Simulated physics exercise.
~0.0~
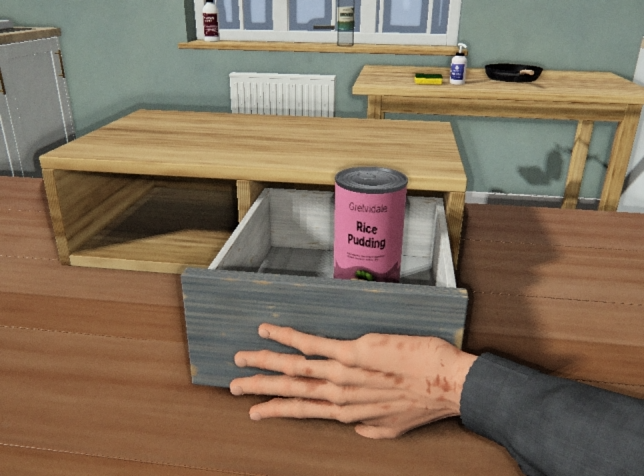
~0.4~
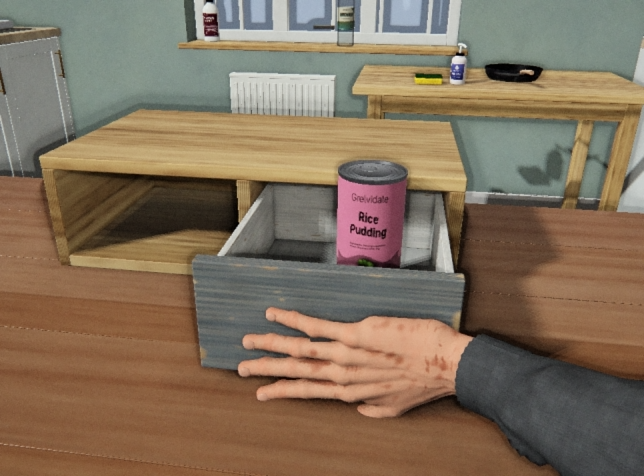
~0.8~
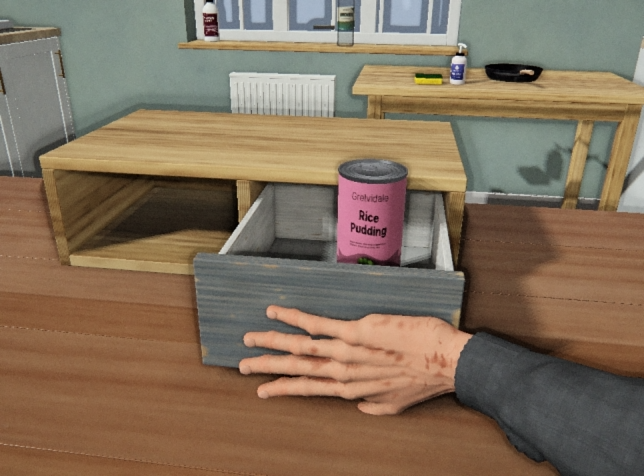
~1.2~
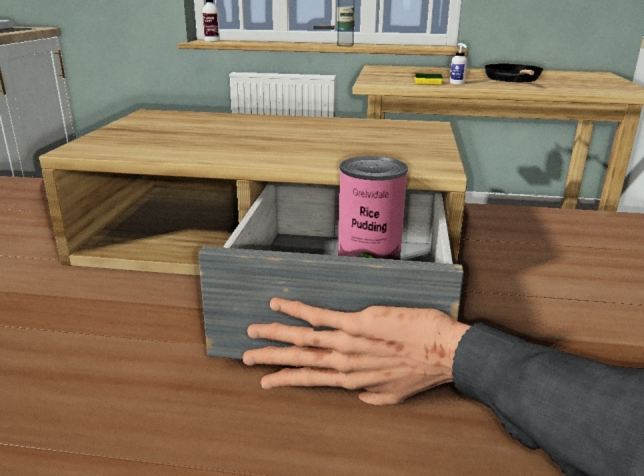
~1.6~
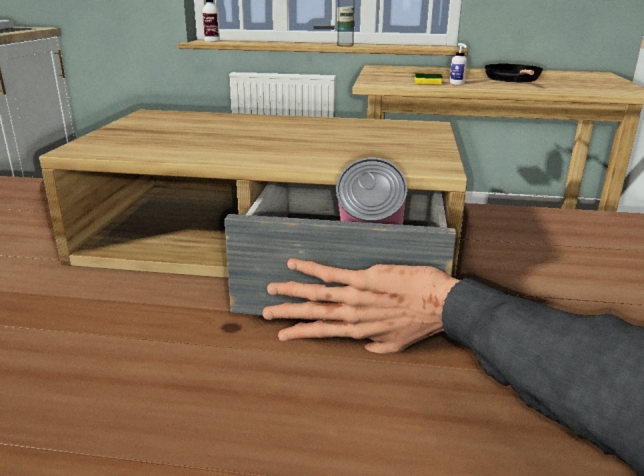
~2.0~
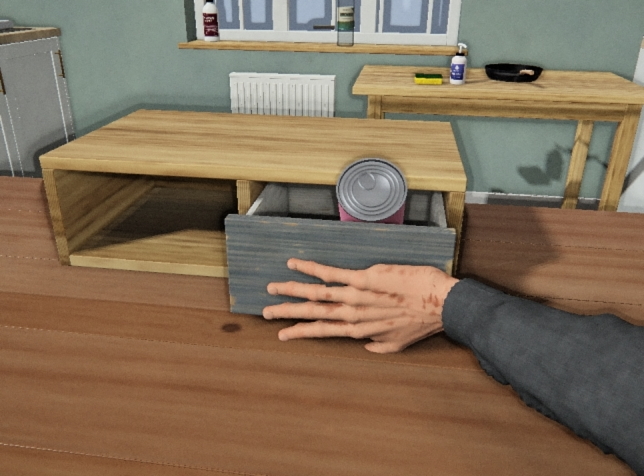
A pink tin of rice pudding stood upright in the open drawer of a low wooden cabinet as a hand pushed the grey front inward. The tin then tipped to lean toward the viewer, and the drawer came to rest still partly open.
